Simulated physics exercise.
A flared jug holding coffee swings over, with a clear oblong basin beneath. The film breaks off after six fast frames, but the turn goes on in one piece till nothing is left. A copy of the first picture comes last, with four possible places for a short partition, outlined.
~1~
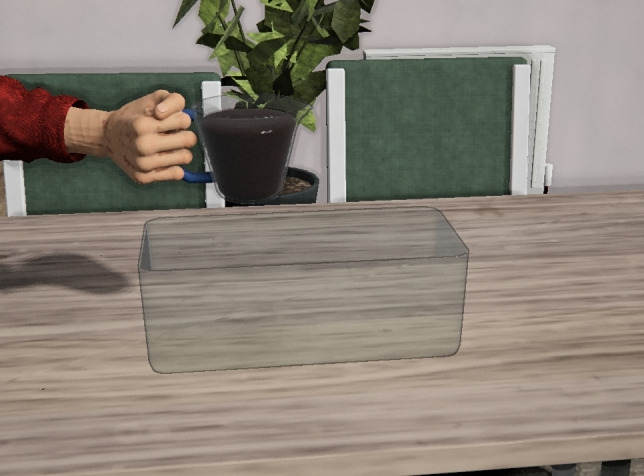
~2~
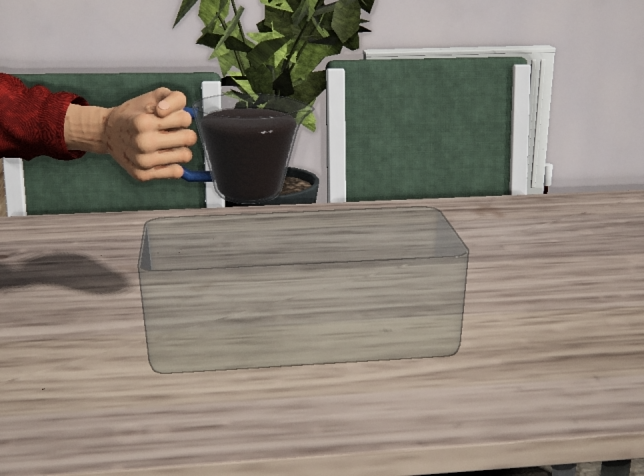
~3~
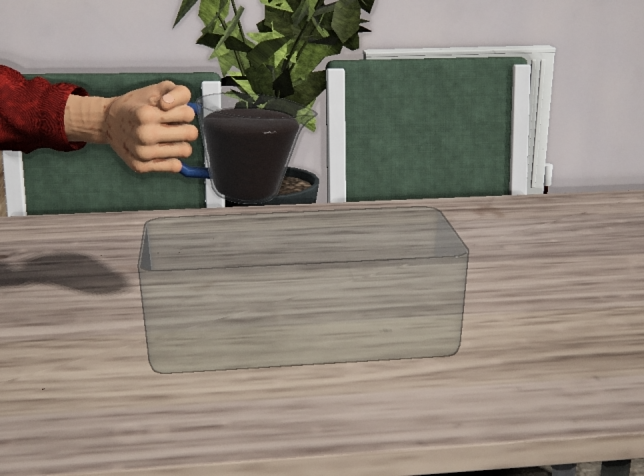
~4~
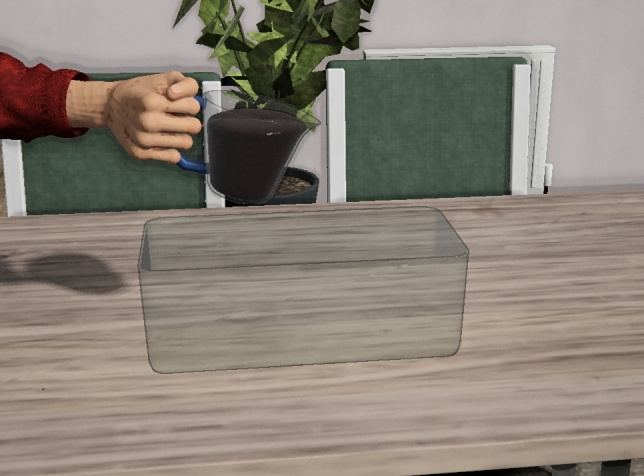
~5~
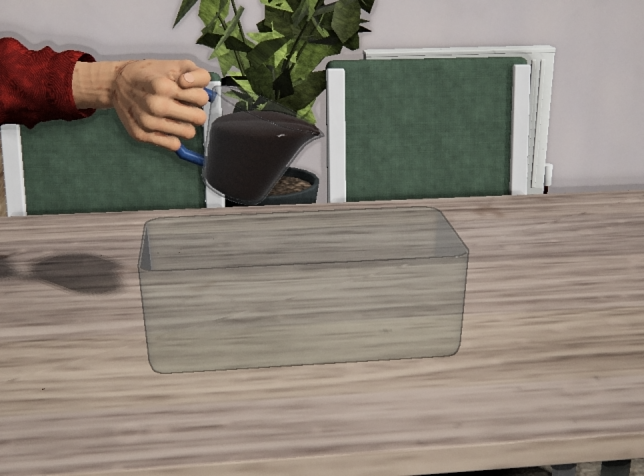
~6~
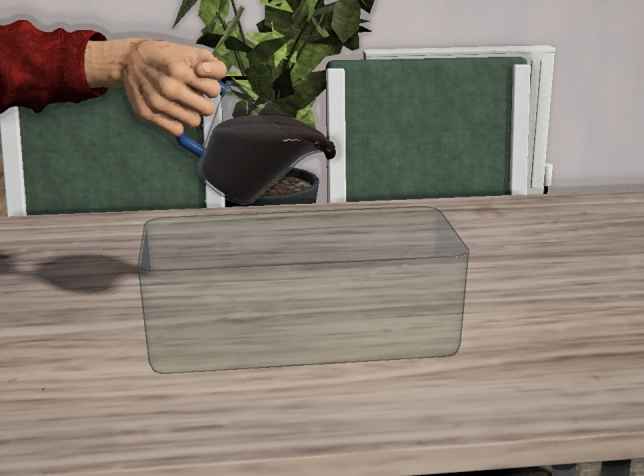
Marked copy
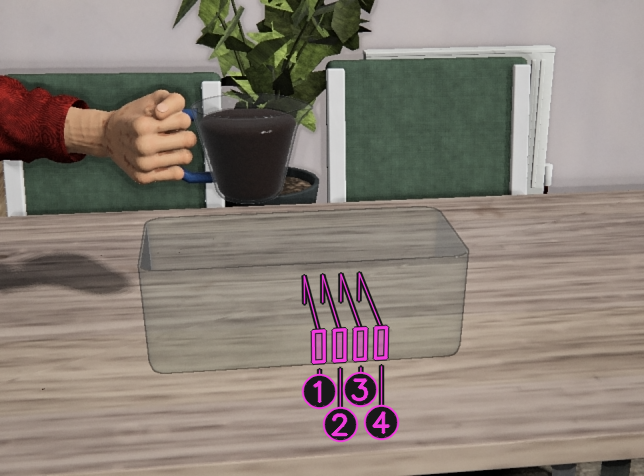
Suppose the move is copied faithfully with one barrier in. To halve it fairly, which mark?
3 beats the others.
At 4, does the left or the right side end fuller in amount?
More ends on the left.
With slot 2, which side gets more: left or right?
The right side.
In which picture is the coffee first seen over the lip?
In picture 6.
In magenta, 1 at (319, 369); 2 at (340, 368); 3 at (360, 367); 4 at (381, 366).
If 1 is chosen, about 11 % ends left of the wall and 88 % right of it.
If 2 is chosen, about 25 % ends left of the wall and 74 % right of it.
If 3 is chosen, about 51 % ends left of the wall and 48 % right of it.
If 4 is chosen, about 73 % ends left of the wall and 26 % right of it.
